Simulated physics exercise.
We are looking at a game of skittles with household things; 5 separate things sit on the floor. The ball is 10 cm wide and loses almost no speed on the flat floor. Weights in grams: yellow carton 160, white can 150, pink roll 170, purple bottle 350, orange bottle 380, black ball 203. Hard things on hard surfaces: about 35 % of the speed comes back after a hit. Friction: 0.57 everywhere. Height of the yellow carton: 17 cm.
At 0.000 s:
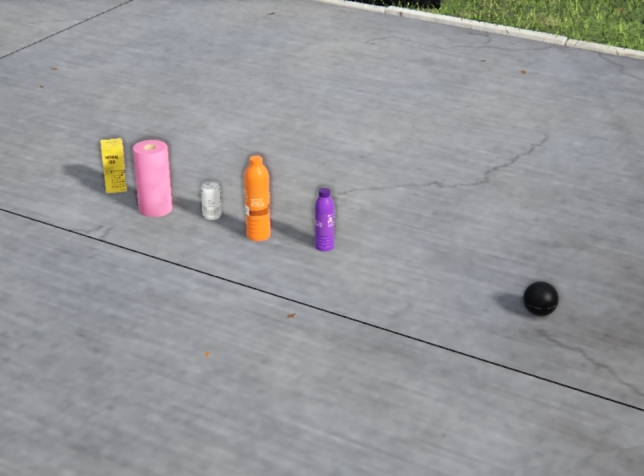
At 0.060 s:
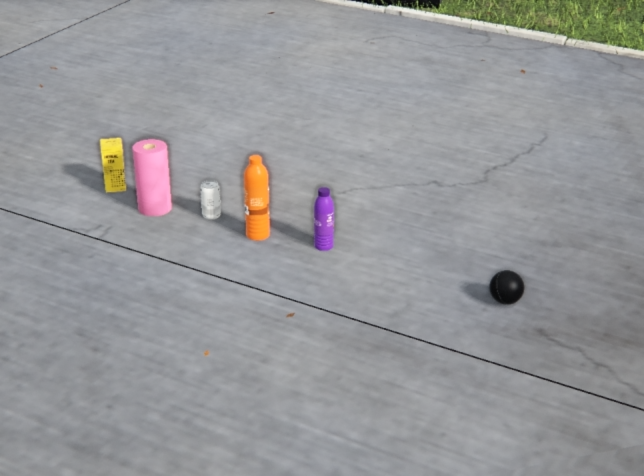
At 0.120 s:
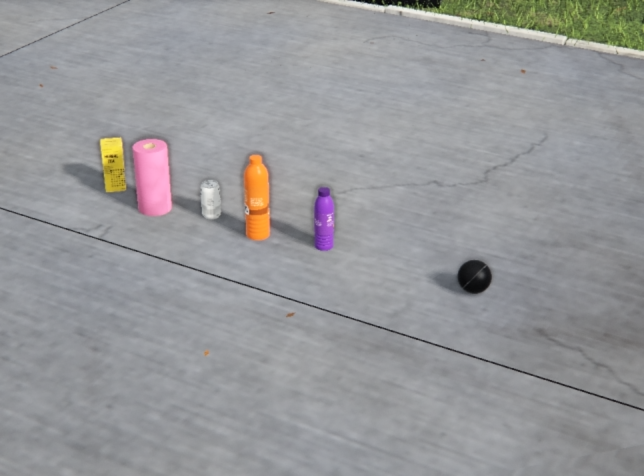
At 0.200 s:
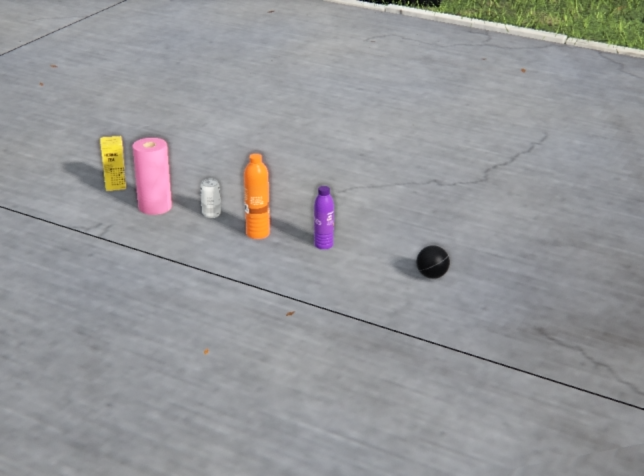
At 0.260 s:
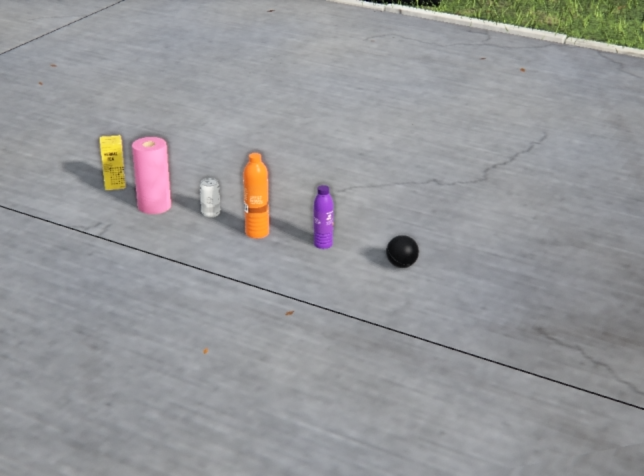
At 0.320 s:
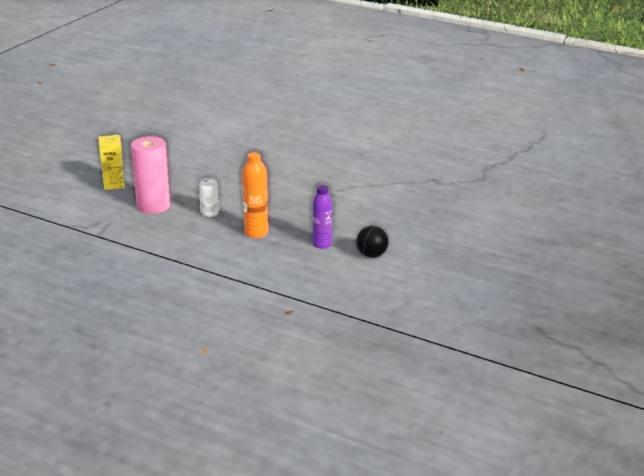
A black ball rolled steadily leftward across gray concrete, drawing close to a purple bottle at the near end of a row that also had an orange bottle, a can, a pink roll and a yellow carton.
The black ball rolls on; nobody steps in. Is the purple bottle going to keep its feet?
The purple bottle topples.
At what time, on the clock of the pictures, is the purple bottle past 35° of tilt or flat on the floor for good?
At about 0.6 s.
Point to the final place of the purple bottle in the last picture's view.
At about (271, 255).
After 0.72 s, ball has run 79 cm; black ball near (332, 205); purple bottle 49° off upright near (287, 216); orange bottle 4° off upright.
After 1.42 s, ball has run 114 cm; black ball near (304, 154); purple bottle on its side near (271, 246).
After 2.22 s, ball has run 155 cm; black ball near (277, 106); purple bottle on its side near (271, 253).
After 3.12 s, ball has run 201 cm; black ball near (252, 63); purple bottle on its side near (271, 255).
In the end (3.7 s), toppled on the floor, purple bottle; the other 4 under 8 cm from the start. At the end, from the last picture's camera, purple bottle near (271, 255).
